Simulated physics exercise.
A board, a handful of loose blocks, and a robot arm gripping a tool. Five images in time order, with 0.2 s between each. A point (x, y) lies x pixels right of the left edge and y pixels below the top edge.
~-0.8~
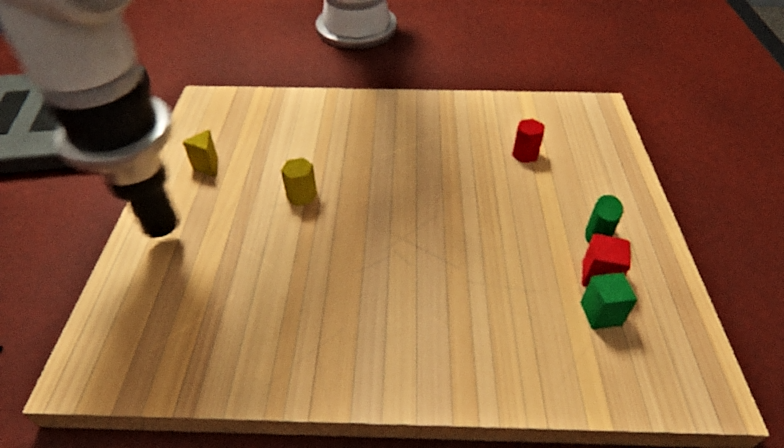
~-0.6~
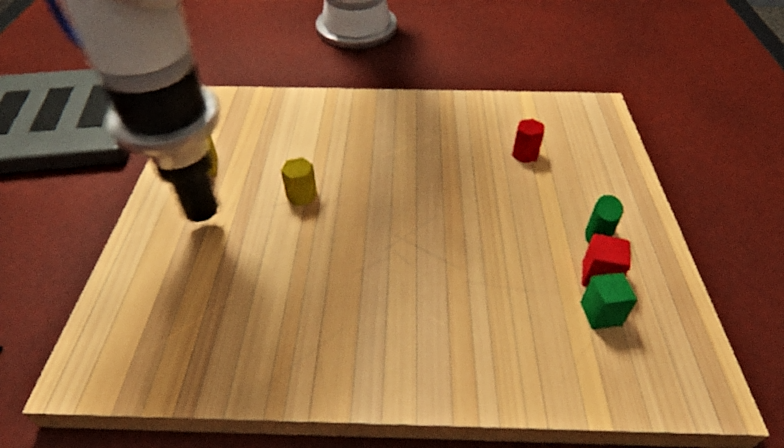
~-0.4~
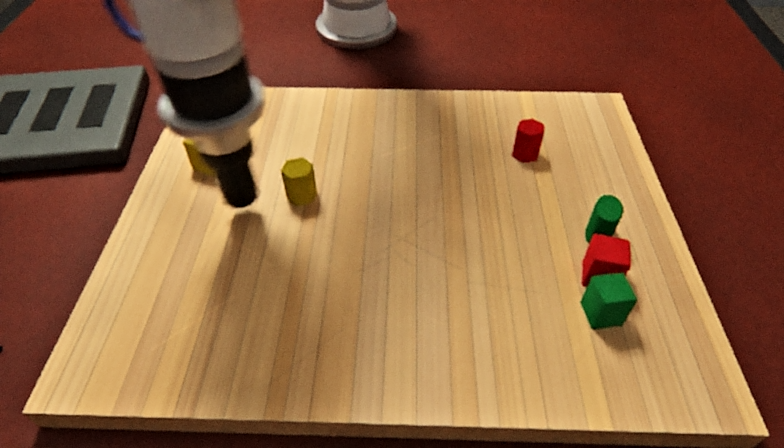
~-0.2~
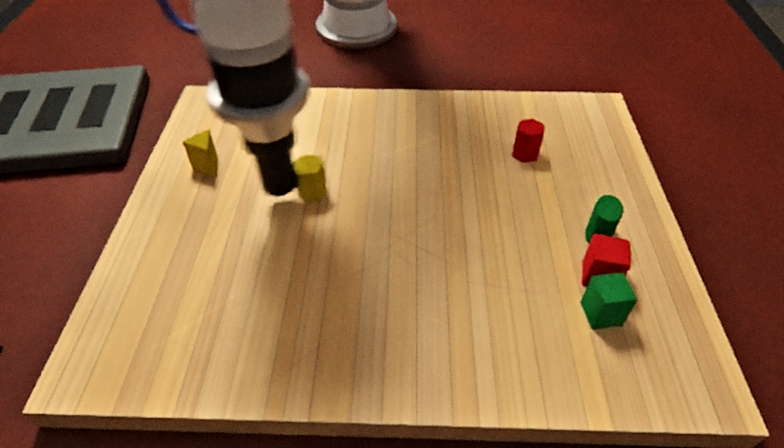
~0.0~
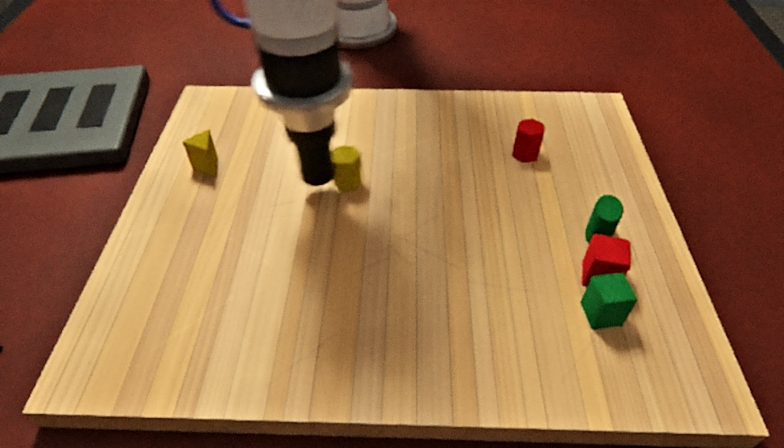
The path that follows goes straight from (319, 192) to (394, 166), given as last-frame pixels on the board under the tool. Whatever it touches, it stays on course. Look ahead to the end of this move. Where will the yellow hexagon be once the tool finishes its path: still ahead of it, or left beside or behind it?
It is driven along in front.
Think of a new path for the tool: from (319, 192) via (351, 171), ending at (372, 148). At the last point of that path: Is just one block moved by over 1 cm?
That would be a yes.
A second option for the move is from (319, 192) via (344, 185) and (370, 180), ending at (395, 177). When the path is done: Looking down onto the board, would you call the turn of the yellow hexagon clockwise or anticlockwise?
Looking from above, the answer is counterclockwise.
The first path, step by step. Halfway along, tool at (358, 162); yellow hexagon at (386, 142).
At the end, tool at (394, 149); yellow hexagon at (422, 130).
